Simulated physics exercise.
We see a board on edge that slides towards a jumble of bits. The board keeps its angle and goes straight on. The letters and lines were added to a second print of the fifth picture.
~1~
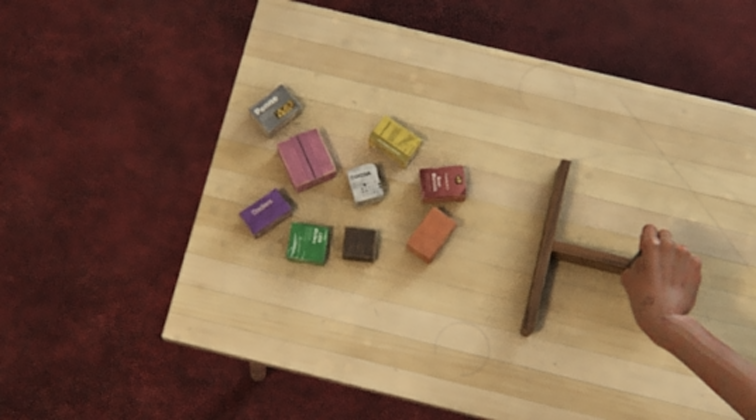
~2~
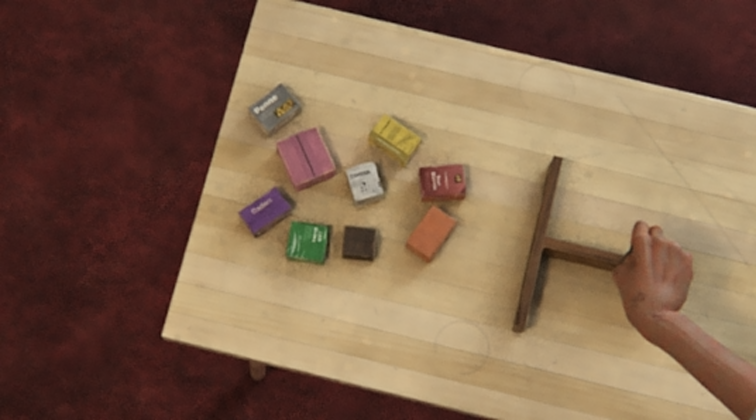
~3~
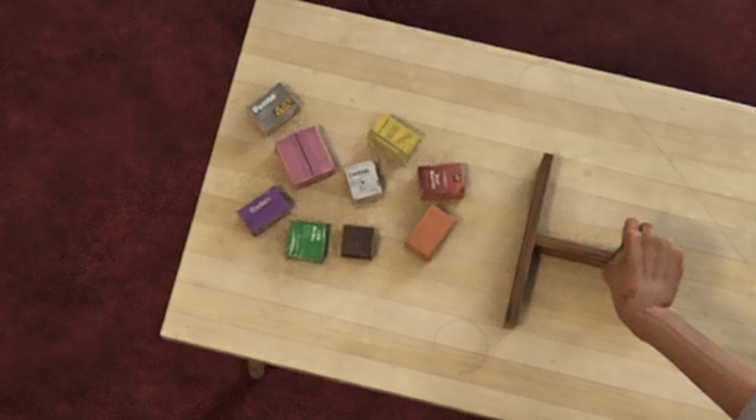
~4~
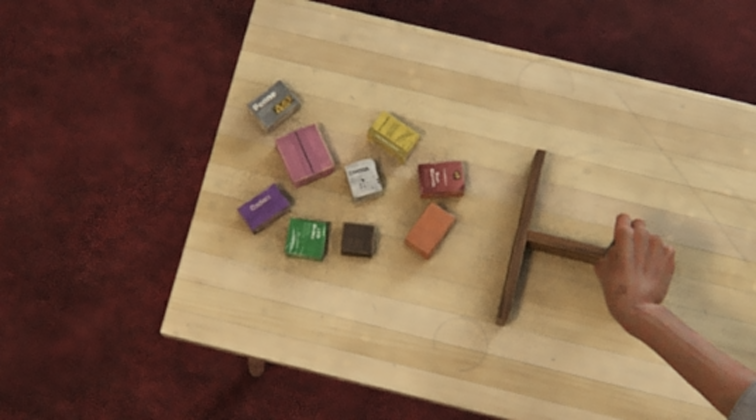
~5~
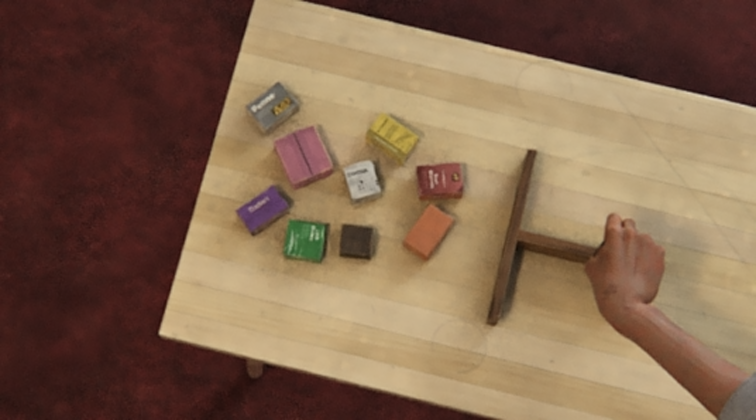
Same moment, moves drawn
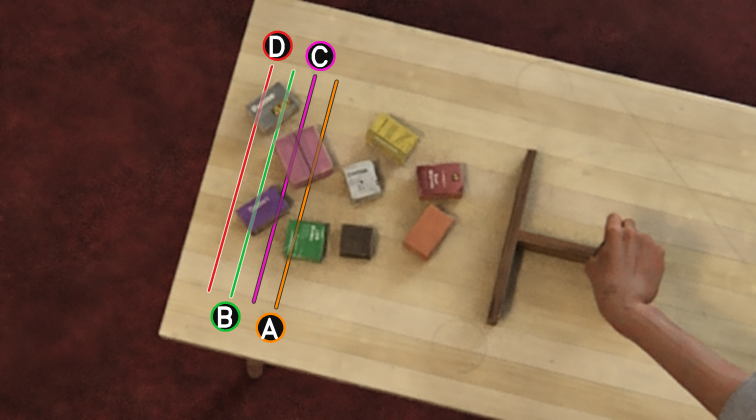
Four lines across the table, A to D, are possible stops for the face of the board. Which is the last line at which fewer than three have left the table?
No farther than B.
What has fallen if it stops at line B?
It is the pink box.
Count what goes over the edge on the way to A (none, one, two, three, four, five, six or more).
In all, none.
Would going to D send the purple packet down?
Yes.
On the marked copy, A at (307, 192); B at (263, 181); C at (285, 187); D at (241, 176).
With B. Early on, board (424, 211); yellow box (381, 129); red packet (403, 170).
Further on, board (335, 190); grey packet (261, 99); pink box (266, 138).
At the end, board (266, 173); pink box over the edge; grey packet (237, 80); one fallen.
As for the rest, A is within the limit but short; C is within the limit but short; D drops four.
